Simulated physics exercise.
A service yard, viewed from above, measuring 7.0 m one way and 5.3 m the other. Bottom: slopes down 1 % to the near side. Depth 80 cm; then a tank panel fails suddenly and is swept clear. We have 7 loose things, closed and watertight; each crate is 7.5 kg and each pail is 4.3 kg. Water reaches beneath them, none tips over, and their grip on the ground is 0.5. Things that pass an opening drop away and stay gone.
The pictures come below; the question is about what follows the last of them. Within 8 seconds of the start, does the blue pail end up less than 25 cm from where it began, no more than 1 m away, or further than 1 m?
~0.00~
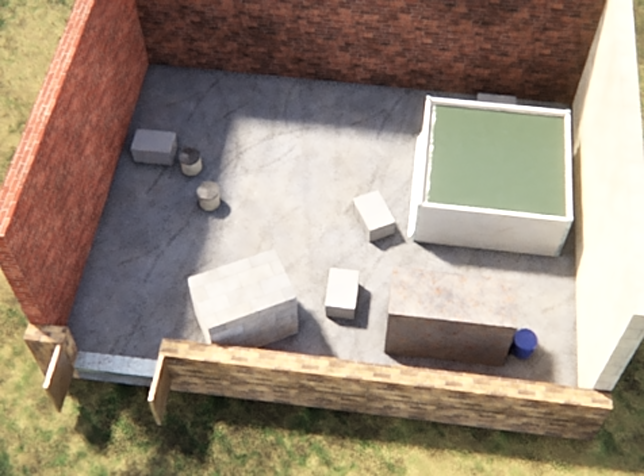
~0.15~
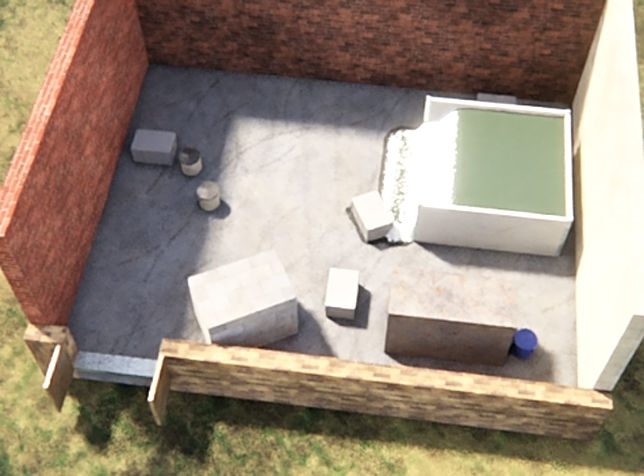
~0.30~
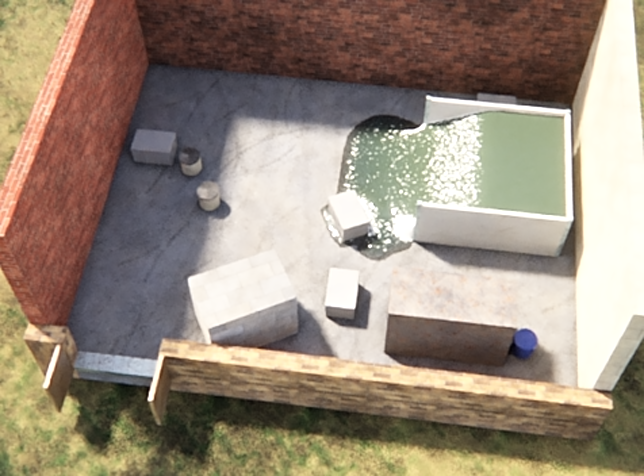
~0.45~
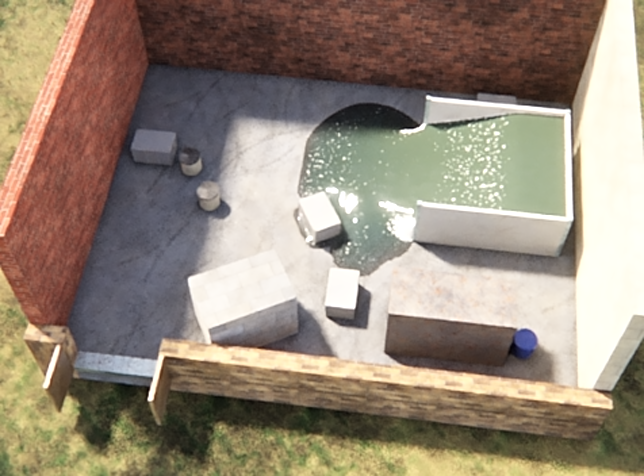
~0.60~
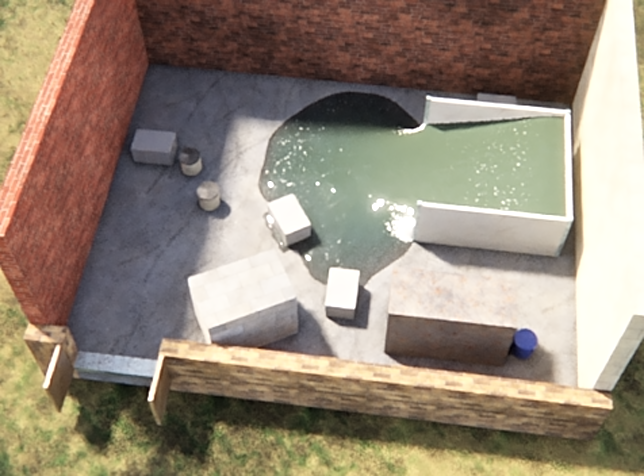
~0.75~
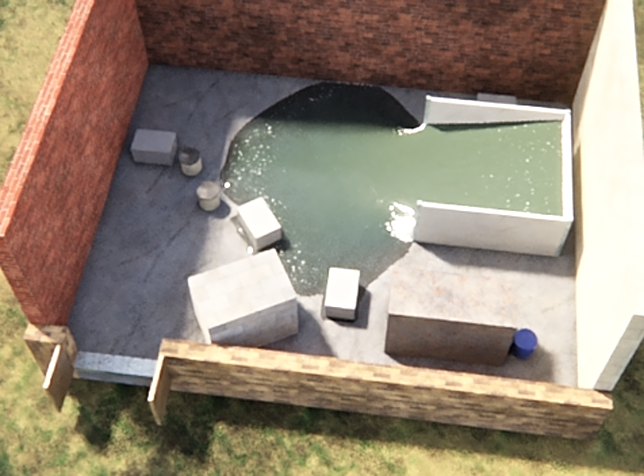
It ends up less than 25 cm away.
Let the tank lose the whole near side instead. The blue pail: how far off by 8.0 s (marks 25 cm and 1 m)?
Afterwards the blue pail is carried a long way.
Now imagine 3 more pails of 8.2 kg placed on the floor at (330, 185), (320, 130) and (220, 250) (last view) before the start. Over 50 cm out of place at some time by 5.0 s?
In the order listed: Across the line; across the line; across the line.
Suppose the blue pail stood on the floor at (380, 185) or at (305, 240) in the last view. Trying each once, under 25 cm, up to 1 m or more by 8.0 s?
Results, in order: Borne far off, then borne far off.
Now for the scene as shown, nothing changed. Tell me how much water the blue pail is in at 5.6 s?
About 0 cm.
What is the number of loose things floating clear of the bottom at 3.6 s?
At that moment it comes to 3.
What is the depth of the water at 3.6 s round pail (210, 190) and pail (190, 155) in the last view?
Some 25 cm at the first, some 20 cm at the second.
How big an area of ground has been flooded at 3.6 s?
Near 27 m2 in all.
After 1.6 s the blue pail is near (526, 339), 0.0 m from its start, aground; 0 of 7 are out; 2 afloat.
After 3.6 s the blue pail is near (526, 339), 0.0 m from its start, aground; 1 of 7 are out; 3 afloat.
After 5.6 s the blue pail is near (526, 339), 0.0 m from its start, aground; 3 of 7 are out; 1 afloat.
After 8.0 s the blue pail is near (526, 339), 0.0 m from its start, aground; 3 of 7 are out; 3 afloat.
